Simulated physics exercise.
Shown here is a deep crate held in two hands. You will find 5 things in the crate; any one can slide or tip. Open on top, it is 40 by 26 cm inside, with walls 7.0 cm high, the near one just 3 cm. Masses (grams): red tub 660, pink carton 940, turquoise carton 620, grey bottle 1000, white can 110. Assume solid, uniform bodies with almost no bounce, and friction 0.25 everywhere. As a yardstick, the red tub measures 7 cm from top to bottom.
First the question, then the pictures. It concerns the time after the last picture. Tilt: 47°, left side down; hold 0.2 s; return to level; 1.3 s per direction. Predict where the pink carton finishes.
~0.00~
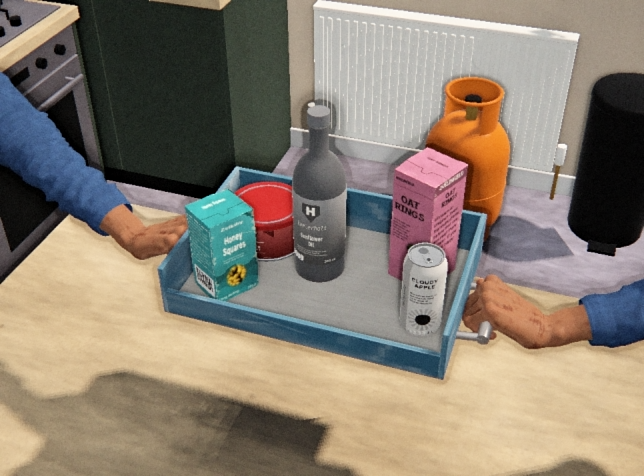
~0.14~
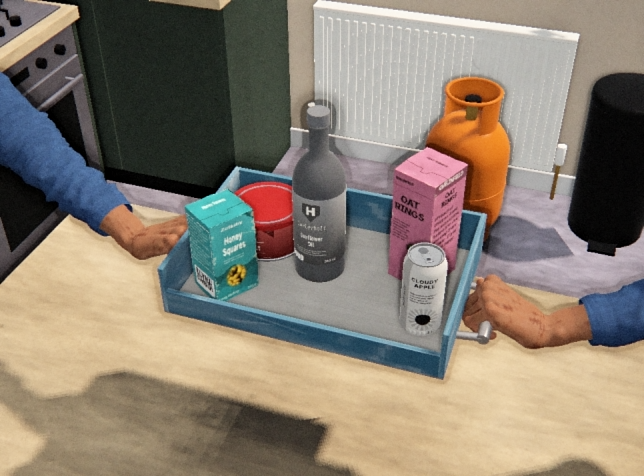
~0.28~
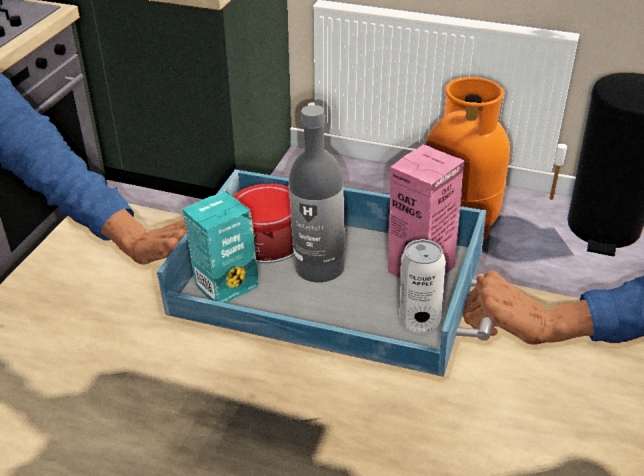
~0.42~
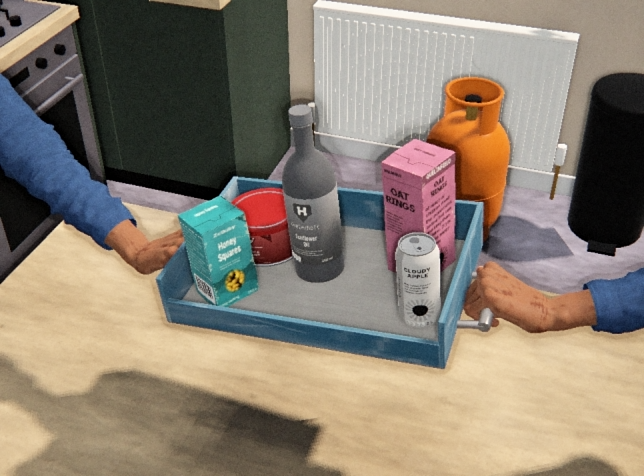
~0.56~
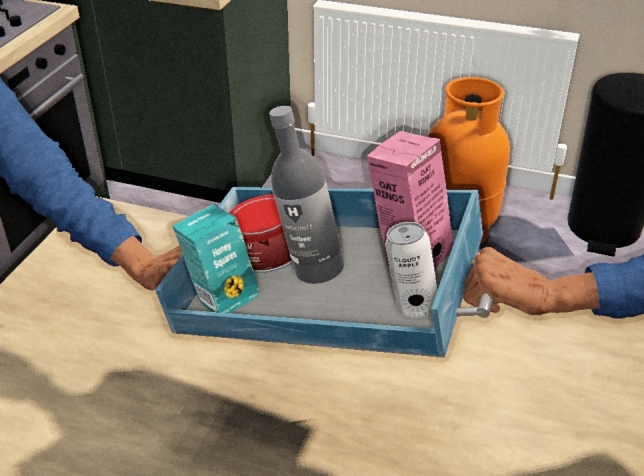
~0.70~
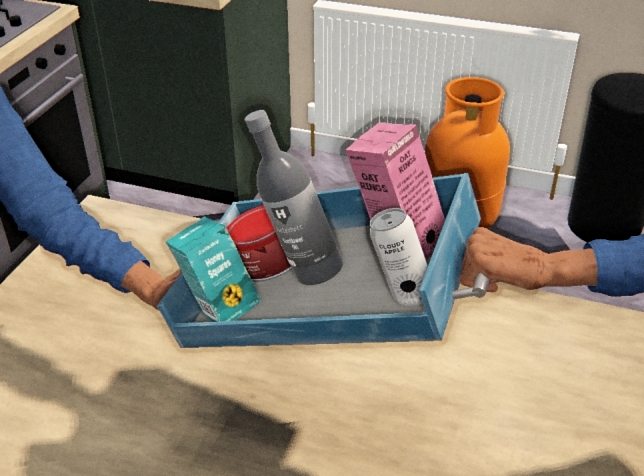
The pink carton finishes outside the crate.
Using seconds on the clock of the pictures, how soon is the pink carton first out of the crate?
Near 1.4 s.
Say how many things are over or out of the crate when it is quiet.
It comes to 4.
After 1.20 s, tip 45°, left side down; pink carton 56° off its base near (267, 216); grey bottle 58° off its base; white can 29° off its base.
After 1.90 s, tip 42°, left side down; pink carton, grey bottle and white can now out of the crate; turquoise carton 30° off its base; red tub moved 2 cm.
After 2.50 s, tip 9°, left side down; turquoise carton 30° off its base; red tub moved 2 cm.
In the end (3.7 s), out of the crate, pink carton, turquoise carton, grey bottle and white can; the last one under 5 cm from the start. In the last view, pink carton near (108, 308).
